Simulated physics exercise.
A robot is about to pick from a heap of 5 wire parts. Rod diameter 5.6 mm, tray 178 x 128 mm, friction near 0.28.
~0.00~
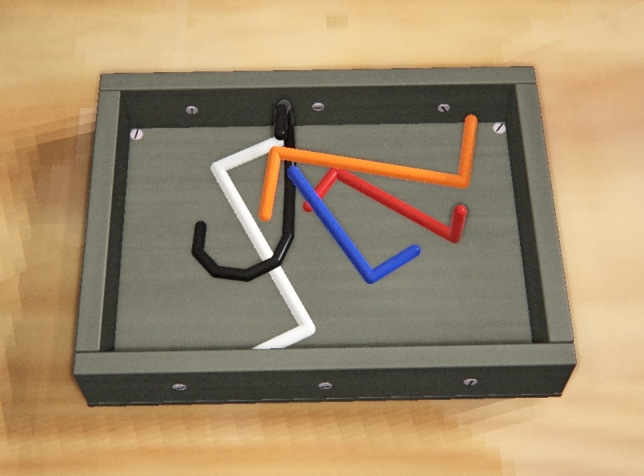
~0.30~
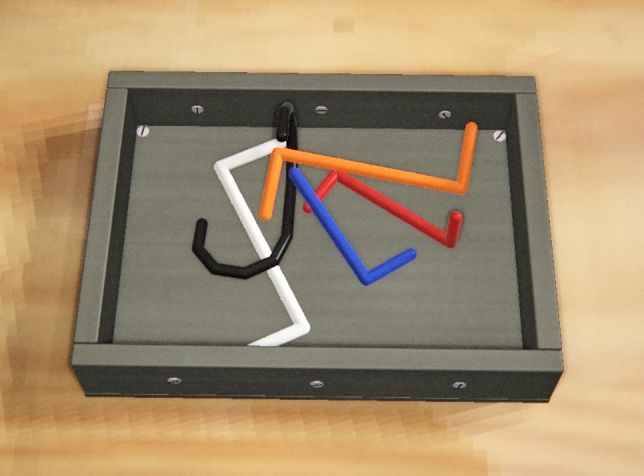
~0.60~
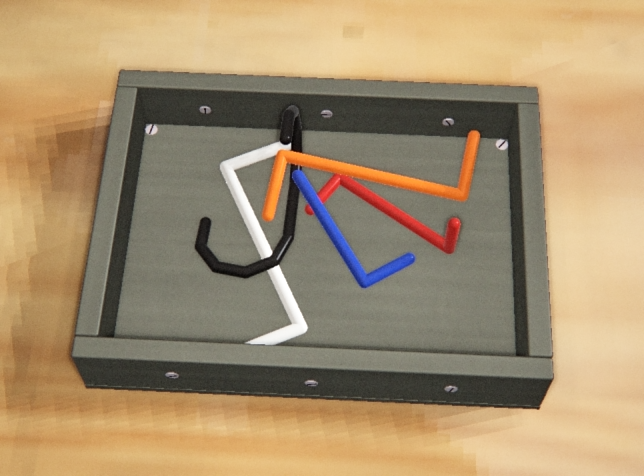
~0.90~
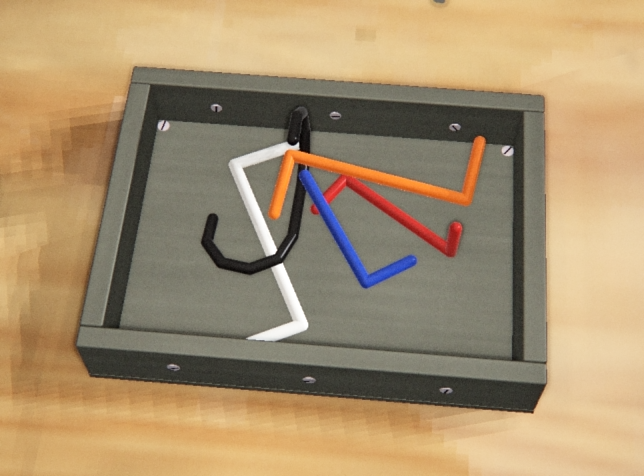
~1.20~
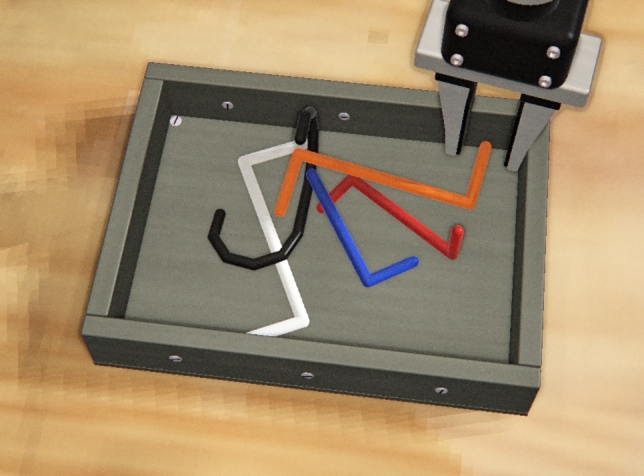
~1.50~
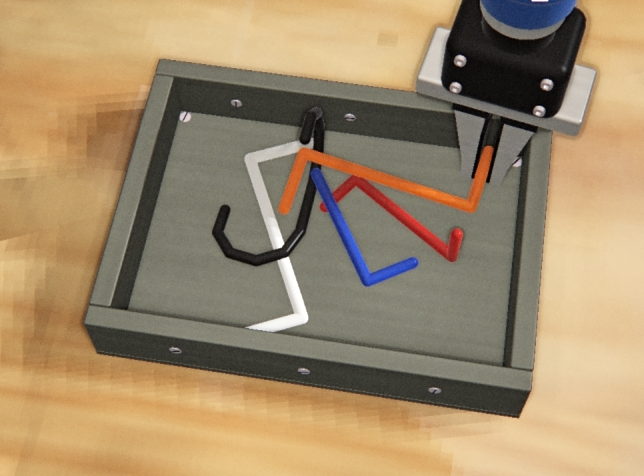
A robot gripper comes down into the tray and closes on the orange crank's right end.
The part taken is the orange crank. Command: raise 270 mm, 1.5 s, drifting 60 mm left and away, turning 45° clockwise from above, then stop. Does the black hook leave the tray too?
The black hook comes up.
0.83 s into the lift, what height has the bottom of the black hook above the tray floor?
About 100 mm.
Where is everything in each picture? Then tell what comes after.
Fingers out of view, 229 mm above the grip; black hook from (201, 227) to (280, 134), passing under blue key; orange crank from (471, 121) to (265, 215), in the first frame.
Fingers out of view, 229 mm above the grip; blue key from (411, 254) to (294, 173), passing over red crank, over black hook; red crank from (308, 207) to (456, 218), passing under blue key, in the second frame.
Fingers out of view, 213 mm above the grip; white crank from (287, 145) to (233, 354); black hook from (206, 223) to (286, 139), passing under blue key, in the third frame.
Fingers out of view, 114 mm above the grip; orange crank from (480, 142) to (274, 214), in the fourth frame.
Fingers (490, 130) 14 mm above the grip, in the fifth frame.
Fingers (488, 153) closed on the orange crank; black hook from (225, 210) to (305, 139); orange crank from (489, 152) to (284, 209), in the sixth frame.
After 1.95 s, lowest point more than 20 mm over the tray floor, orange crank 58 mm.
After 2.33 s, lowest point more than 20 mm over the tray floor, orange crank 159 mm, black hook 103 mm.
After 3.00 s, lowest point more than 20 mm over the tray floor, orange crank 273 mm, black hook 211 mm.
At rest, hanging orange crank 273 mm, black hook 212 mm; the other 3 are down.
